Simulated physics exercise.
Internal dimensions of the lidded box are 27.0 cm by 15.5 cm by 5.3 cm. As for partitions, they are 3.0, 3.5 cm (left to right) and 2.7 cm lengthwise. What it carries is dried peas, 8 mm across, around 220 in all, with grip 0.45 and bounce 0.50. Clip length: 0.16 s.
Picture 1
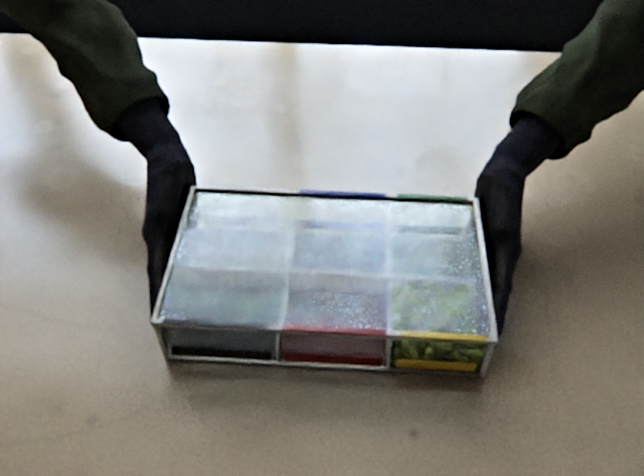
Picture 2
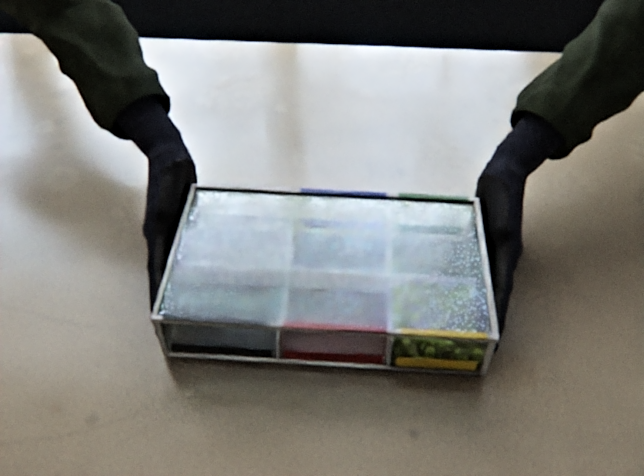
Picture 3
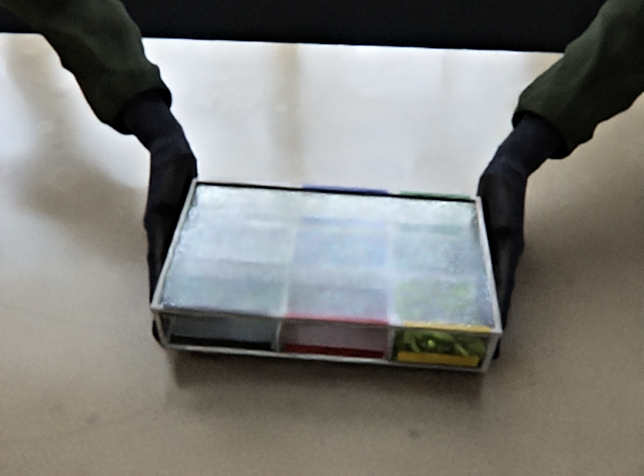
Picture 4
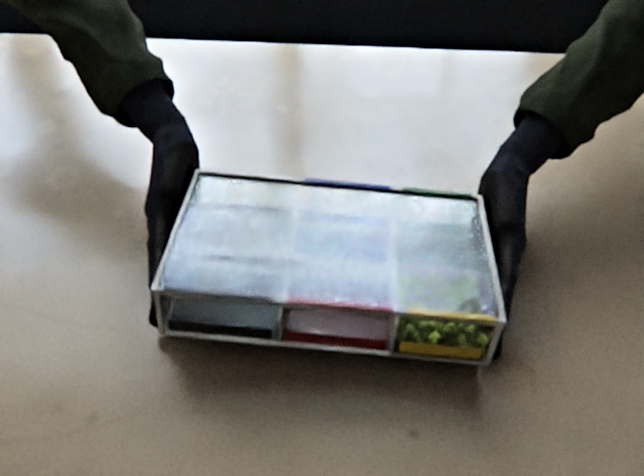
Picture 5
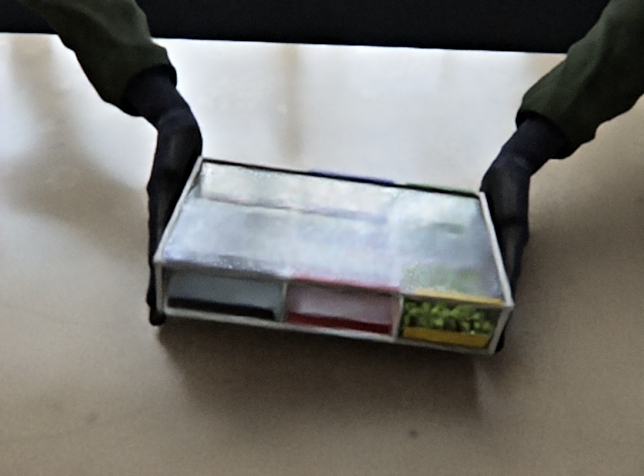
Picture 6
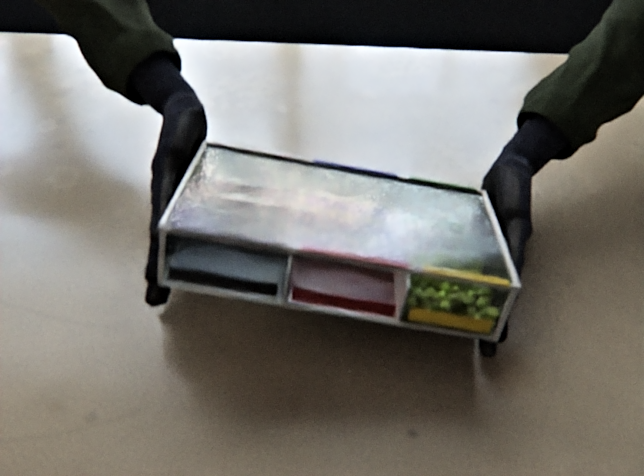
At the start, two dark-gloved hands hold a clear-lidded, partitioned box level just above a pale surface, with small green items in its yellow front-right compartment. The hands then raise the box and gradually tilt it, lifting the front and left side higher while the green items stay in the yellow section.
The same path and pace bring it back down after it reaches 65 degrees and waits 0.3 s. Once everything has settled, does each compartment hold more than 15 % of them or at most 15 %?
My prediction: Red: Fails; blue: Fails; green: Succeeds; yellow: Succeeds; white: Fails; black: Fails.
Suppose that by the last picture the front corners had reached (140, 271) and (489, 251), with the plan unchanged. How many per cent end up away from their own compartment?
Near 60 %.
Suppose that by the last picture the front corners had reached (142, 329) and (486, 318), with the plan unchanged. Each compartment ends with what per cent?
Red 10; blue 0; green 0; yellow 90; white 0; black 0.
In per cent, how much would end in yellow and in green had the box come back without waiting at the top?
In per cent: Yellow 60; green 40.
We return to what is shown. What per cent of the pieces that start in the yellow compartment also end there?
60 %.
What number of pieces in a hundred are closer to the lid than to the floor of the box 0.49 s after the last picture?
About 30 per cent.
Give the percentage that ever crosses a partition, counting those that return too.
Close to 45 percent.
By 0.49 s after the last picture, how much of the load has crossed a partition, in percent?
Roughly 35 percent.
Then, 0.49 s after the last picture, tilt 65 degrees; green 35 %, yellow 65 %.
Then, 0.81 s after the last picture, tilt 40 degrees; green 45 %, yellow 55 %.
Then, 1.23 s after the last picture, tilt 0 degrees; green 45 %, yellow 55 %.
In the end, red 0 %, blue 0 %, green 45 %, yellow 55 %, white 0 %, black 0 %.
